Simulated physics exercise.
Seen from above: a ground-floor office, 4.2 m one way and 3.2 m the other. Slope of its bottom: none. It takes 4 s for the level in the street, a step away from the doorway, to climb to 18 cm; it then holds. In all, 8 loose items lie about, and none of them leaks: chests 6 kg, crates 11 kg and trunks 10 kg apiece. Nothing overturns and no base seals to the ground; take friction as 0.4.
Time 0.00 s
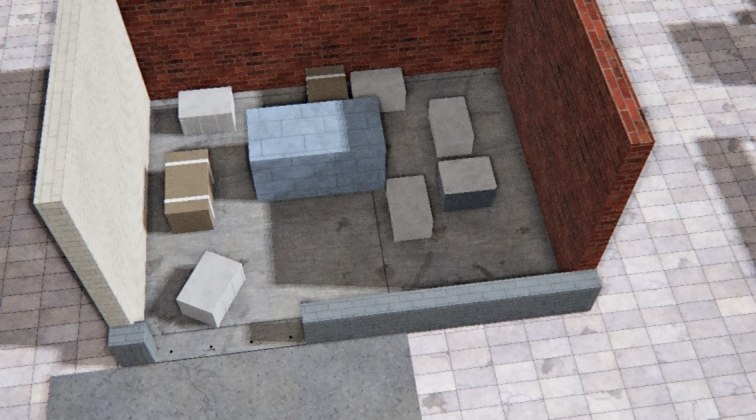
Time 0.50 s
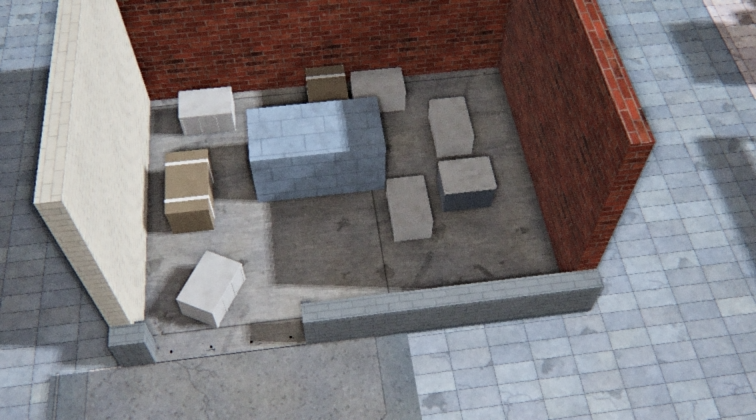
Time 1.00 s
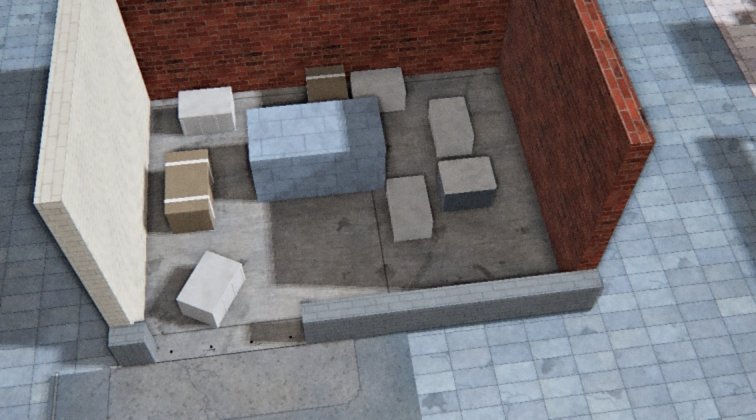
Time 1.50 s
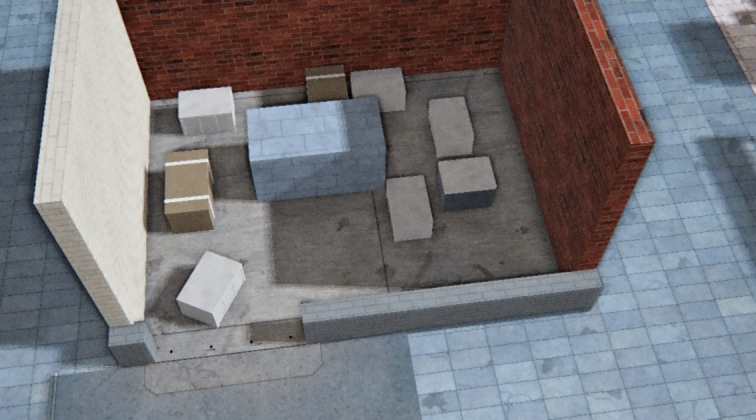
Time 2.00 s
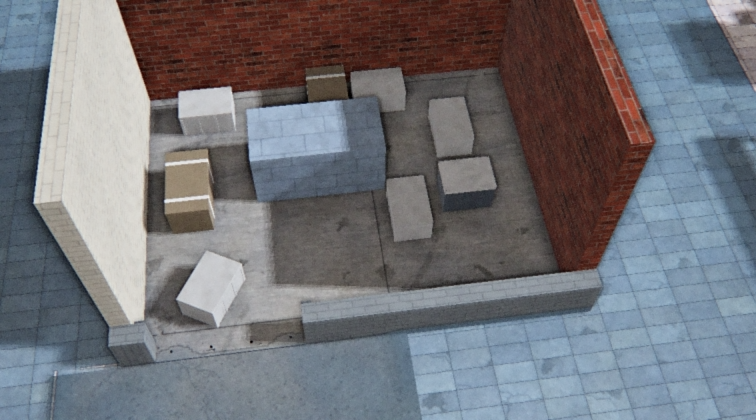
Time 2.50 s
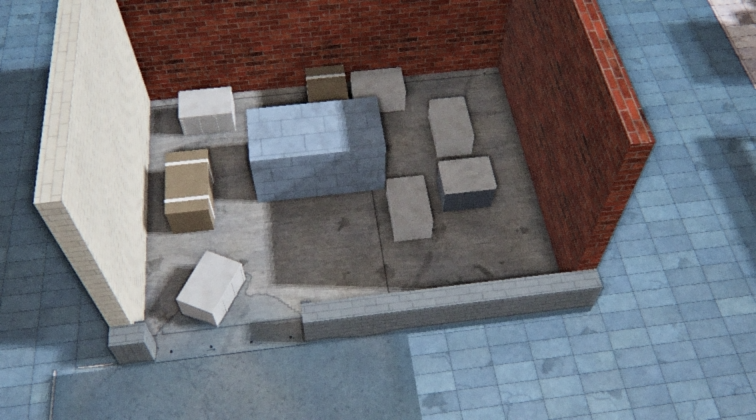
The clip opens on a high view of a roofless, brick-walled room with pale and brown boxes around a large blue-grey block. Outside, the pale paving turns blue as water covers it and gradually deepens in colour, then a thin film edges into the doorway while the boxes stay still.
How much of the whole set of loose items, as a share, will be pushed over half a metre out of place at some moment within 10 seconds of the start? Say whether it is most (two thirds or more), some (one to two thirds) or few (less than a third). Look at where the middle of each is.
Most.
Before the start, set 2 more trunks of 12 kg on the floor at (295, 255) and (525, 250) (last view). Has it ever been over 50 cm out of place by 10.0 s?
Note: Item 1 above threshold; item 2 below threshold.
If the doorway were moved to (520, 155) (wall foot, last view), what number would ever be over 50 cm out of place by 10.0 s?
The answer would then be 6.
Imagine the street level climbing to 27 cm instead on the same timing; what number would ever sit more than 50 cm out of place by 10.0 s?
Result: 8.
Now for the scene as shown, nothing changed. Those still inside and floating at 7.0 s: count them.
3.
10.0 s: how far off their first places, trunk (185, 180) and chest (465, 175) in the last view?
In that order: 100 cm, 50 cm.
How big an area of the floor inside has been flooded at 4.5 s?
4.0 m2.
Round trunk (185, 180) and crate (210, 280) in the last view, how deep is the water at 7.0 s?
Depth approx. 10 cm / 10 cm.
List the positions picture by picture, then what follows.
The first frame shows a chest at (467, 174), on the bottom; a crate at (209, 281), on the bottom; 0.0 m2 under water; 0 of 8 have shifted.
The second frame shows a chest at (467, 174) rests on the ground; a crate at (209, 281) rests on the ground; water covers 0.0 m2; 0 of 8 have shifted.
The third frame shows a chest at (467, 174), on the bottom; a crate at (209, 281) rests on the ground; 0.0 m2 under water; 0 of 8 have shifted.
The fourth frame shows a chest at (467, 174) rests on the ground; a crate at (209, 281), on the bottom; 0.0 m2 under water; 0 of 8 have shifted.
The fifth frame shows a chest at (467, 174), on the bottom; a crate at (209, 281) rests on the ground; water covers 0.0 m2; 0 of 8 have shifted.
The sixth frame shows a chest at (467, 174), on the bottom; a crate at (209, 281), on the bottom; 0.3 m2 under water; 0 of 8 have shifted.
After 3.5 s 0 of 8 are over 50 cm from their spots; 0 afloat.
After 4.5 s 1 of 8 are over 50 cm from their spots; 1 afloat.
After 7.0 s 3 of 8 are over 50 cm from their spots; 3 afloat.
After 10.0 s 8 of 8 are over 50 cm from their spots, and 8 have been at some point; 8 afloat.
